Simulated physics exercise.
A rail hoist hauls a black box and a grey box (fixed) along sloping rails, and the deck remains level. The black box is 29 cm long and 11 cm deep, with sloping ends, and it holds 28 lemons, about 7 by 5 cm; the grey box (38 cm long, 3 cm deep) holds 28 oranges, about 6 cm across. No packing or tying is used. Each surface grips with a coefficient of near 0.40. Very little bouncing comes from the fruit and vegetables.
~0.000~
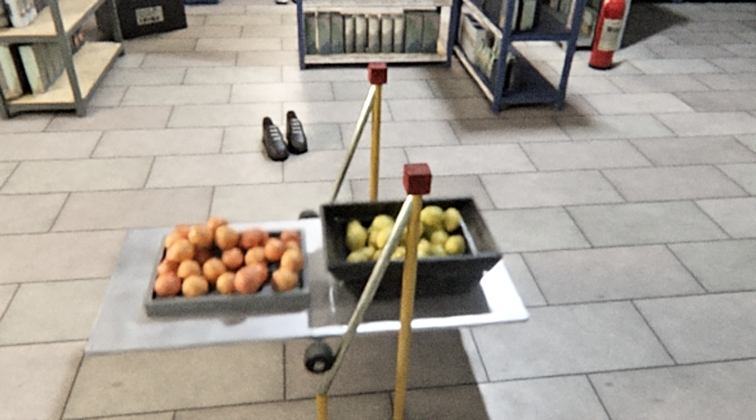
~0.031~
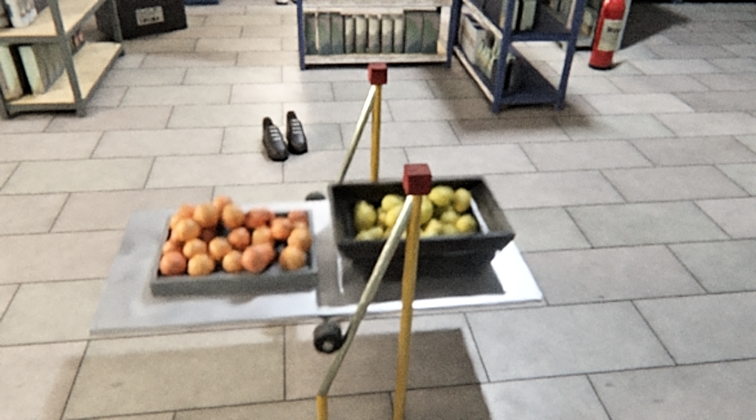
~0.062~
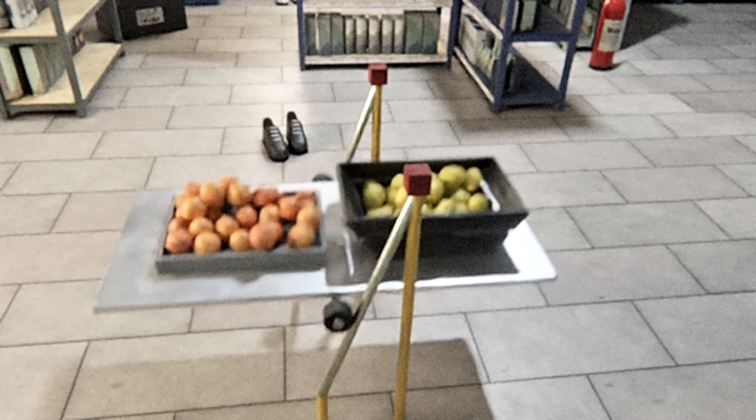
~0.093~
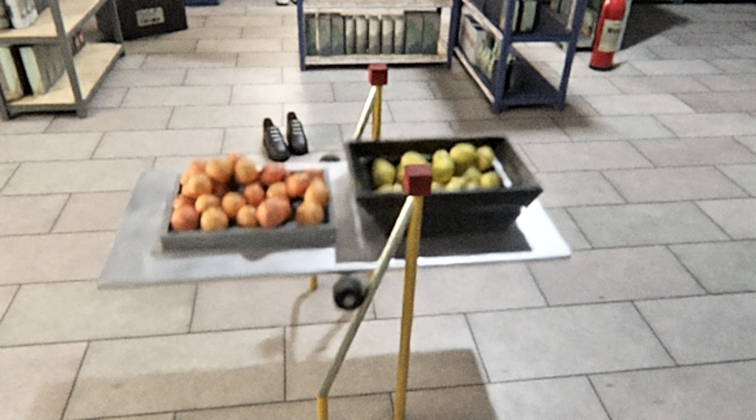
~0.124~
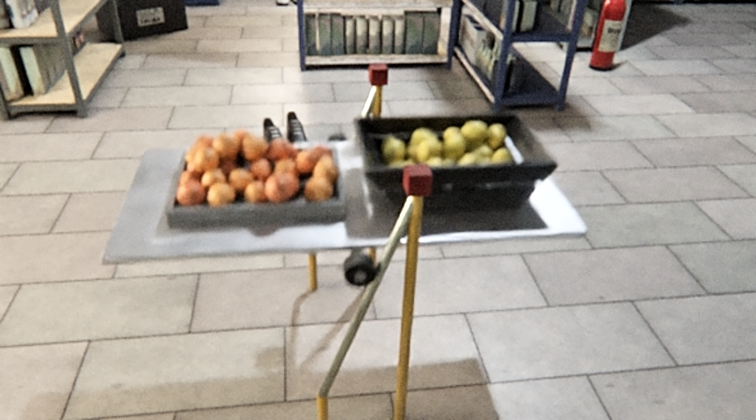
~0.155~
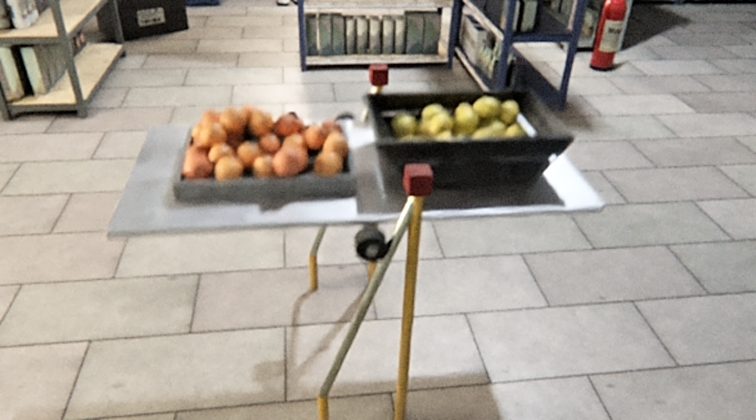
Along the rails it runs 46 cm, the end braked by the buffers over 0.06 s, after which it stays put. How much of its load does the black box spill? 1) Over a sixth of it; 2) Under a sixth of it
Over a sixth of it (1).
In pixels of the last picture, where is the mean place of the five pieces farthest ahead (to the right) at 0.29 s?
Their mean place is roughly (559, 48) in the last picture.
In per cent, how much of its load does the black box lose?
About 55 per cent.
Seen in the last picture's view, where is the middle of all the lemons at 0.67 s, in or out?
I'd put it close to (596, 105).
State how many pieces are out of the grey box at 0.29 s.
Grey box - about 3 out by that time.
After 0.17 s, the buffers are touched.
After 0.29 s, 0 of 28 out of the black box and 3 of 28 out of the grey box.
After 0.45 s, 9 of 28 out of the black box and 11 of 28 out of the grey box.
After 0.67 s, 15 of 28 out of the black box and 17 of 28 out of the grey box.
When it is over (at 1.22 s), 15 of 28 out of the black box and 17 of 28 out of the grey box. Asked share, 15 of 28, 54 per cent.
